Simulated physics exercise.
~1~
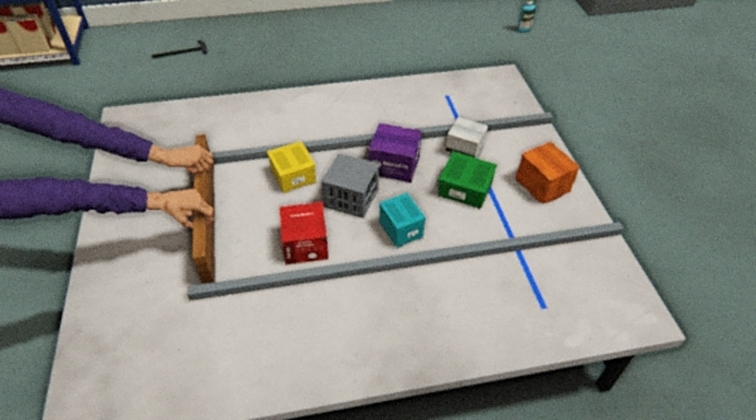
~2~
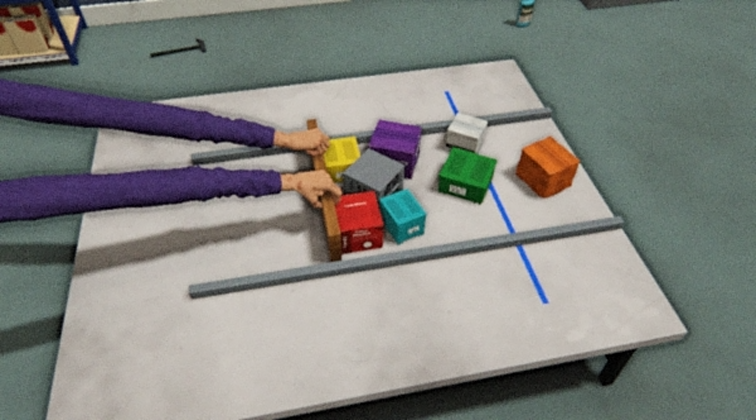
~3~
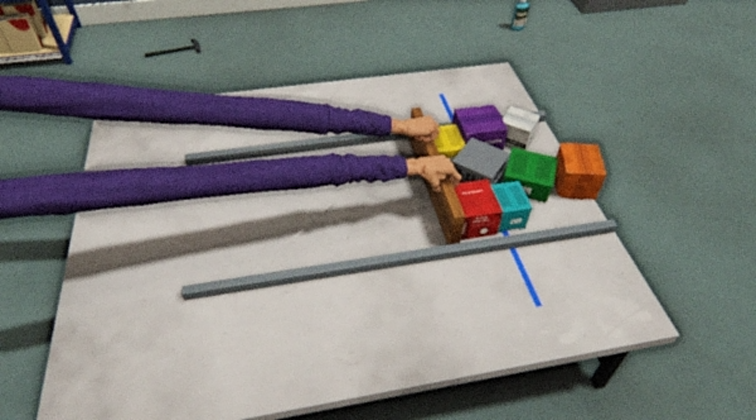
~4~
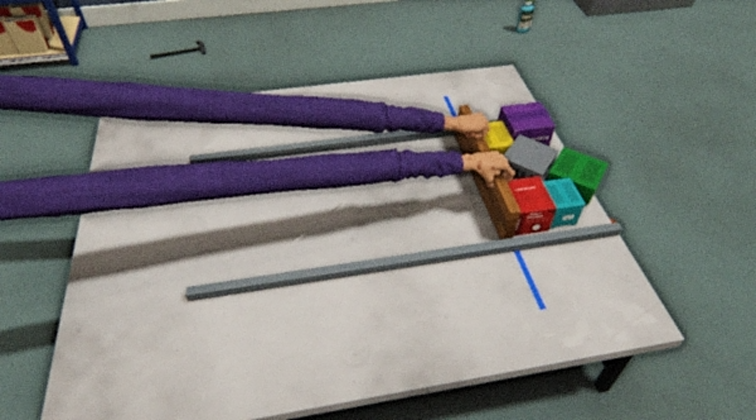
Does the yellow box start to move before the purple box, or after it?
The yellow box starts to move before the purple one. It is already being pushed right while the purple box still sits in its place, and the purple box shifts only later.
